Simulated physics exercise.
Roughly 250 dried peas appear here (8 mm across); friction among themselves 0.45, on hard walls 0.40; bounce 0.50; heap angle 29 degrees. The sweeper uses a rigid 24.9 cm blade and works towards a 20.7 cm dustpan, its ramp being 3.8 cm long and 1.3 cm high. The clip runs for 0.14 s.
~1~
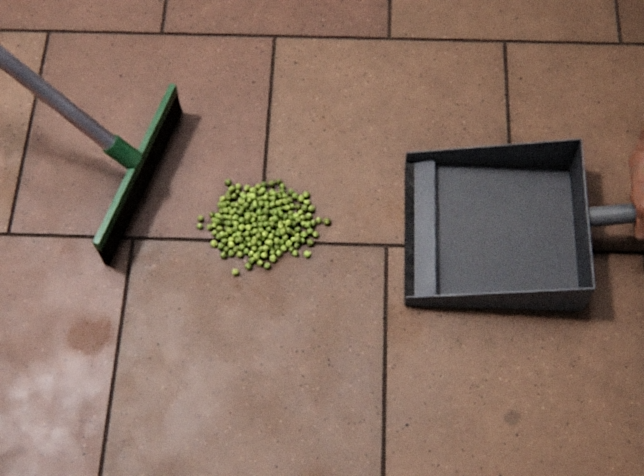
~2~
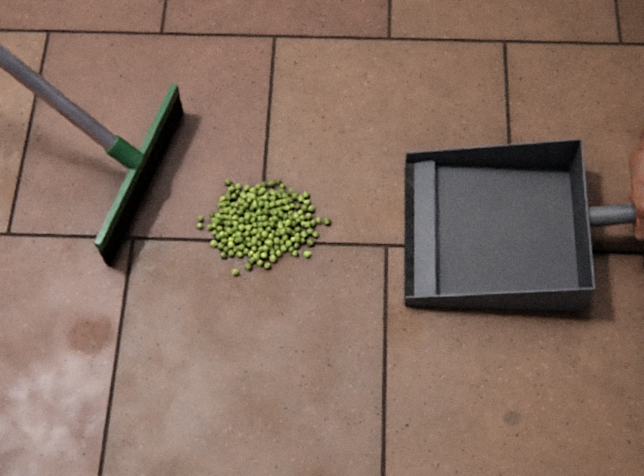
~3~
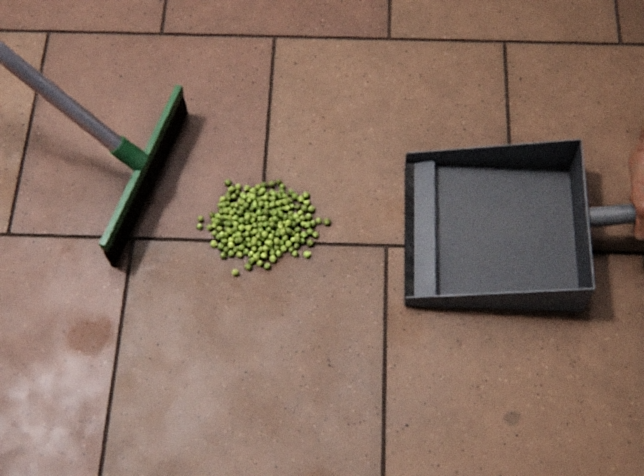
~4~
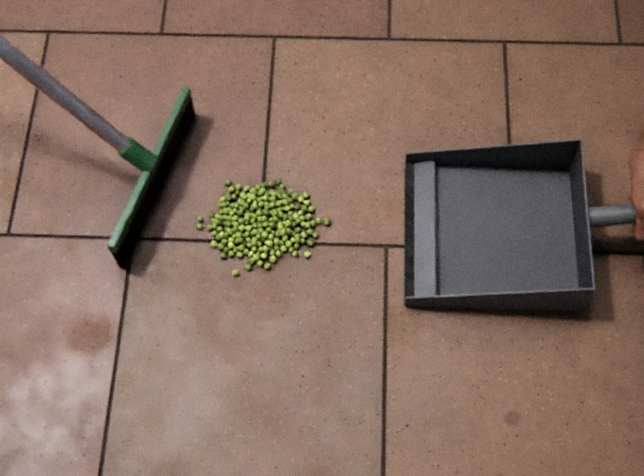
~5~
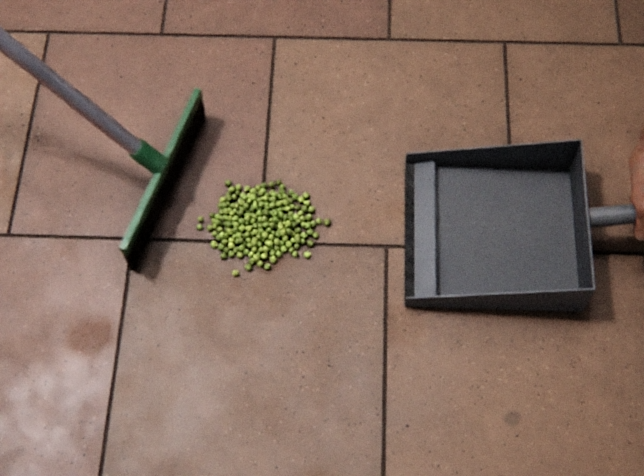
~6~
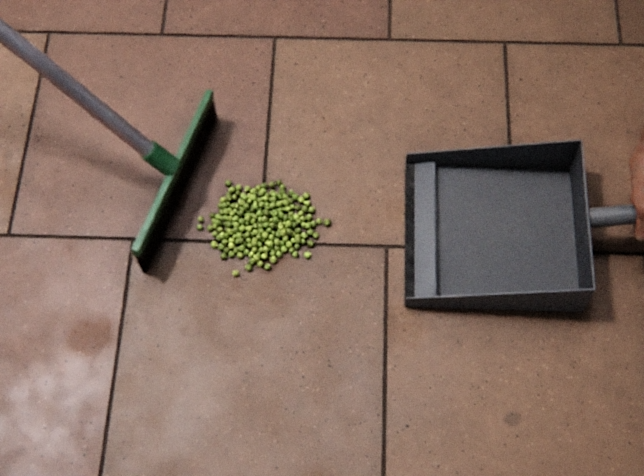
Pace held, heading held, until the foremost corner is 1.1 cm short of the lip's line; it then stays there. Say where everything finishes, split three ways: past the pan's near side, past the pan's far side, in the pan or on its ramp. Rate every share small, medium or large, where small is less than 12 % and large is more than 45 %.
Ratings - past the pan's near side: Medium; past the pan's far side: Small; in the pan or on its ramp: Small.
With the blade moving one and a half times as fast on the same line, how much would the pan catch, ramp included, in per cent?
Near 30 %.
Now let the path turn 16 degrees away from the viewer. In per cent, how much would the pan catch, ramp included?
That gives near 5 in a hundred.
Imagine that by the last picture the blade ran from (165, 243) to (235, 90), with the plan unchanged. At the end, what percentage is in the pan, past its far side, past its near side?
That ends as pan 20, far 5, and near 20.
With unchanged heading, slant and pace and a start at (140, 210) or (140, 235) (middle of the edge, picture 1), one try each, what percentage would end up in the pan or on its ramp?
Some 15 and 25 per cent.
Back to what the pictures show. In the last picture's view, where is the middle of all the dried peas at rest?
Resting centre estimate: Around (394, 251).
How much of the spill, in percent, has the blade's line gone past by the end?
About 0 per cent.
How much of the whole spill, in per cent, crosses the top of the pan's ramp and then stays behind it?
It comes to some 0 per cent.
Then, 0.22 s after the last picture, middle of the blade 17 cm from the lip; 0 % over the lip, far side 0 %, near side 0 %.
Then, 0.36 s after the last picture, middle of the blade 9 cm from the lip; 0 % over the lip, far side 0 %, near side 5 %.
Then, 0.64 s after the last picture, middle of the blade 5 cm from the lip; 10 % over the lip, far side 0 %, near side 15 %.
In the end, near side 15 %, far side 0 %, pan 10 %, in front of the lip or behind the blade 75 %.
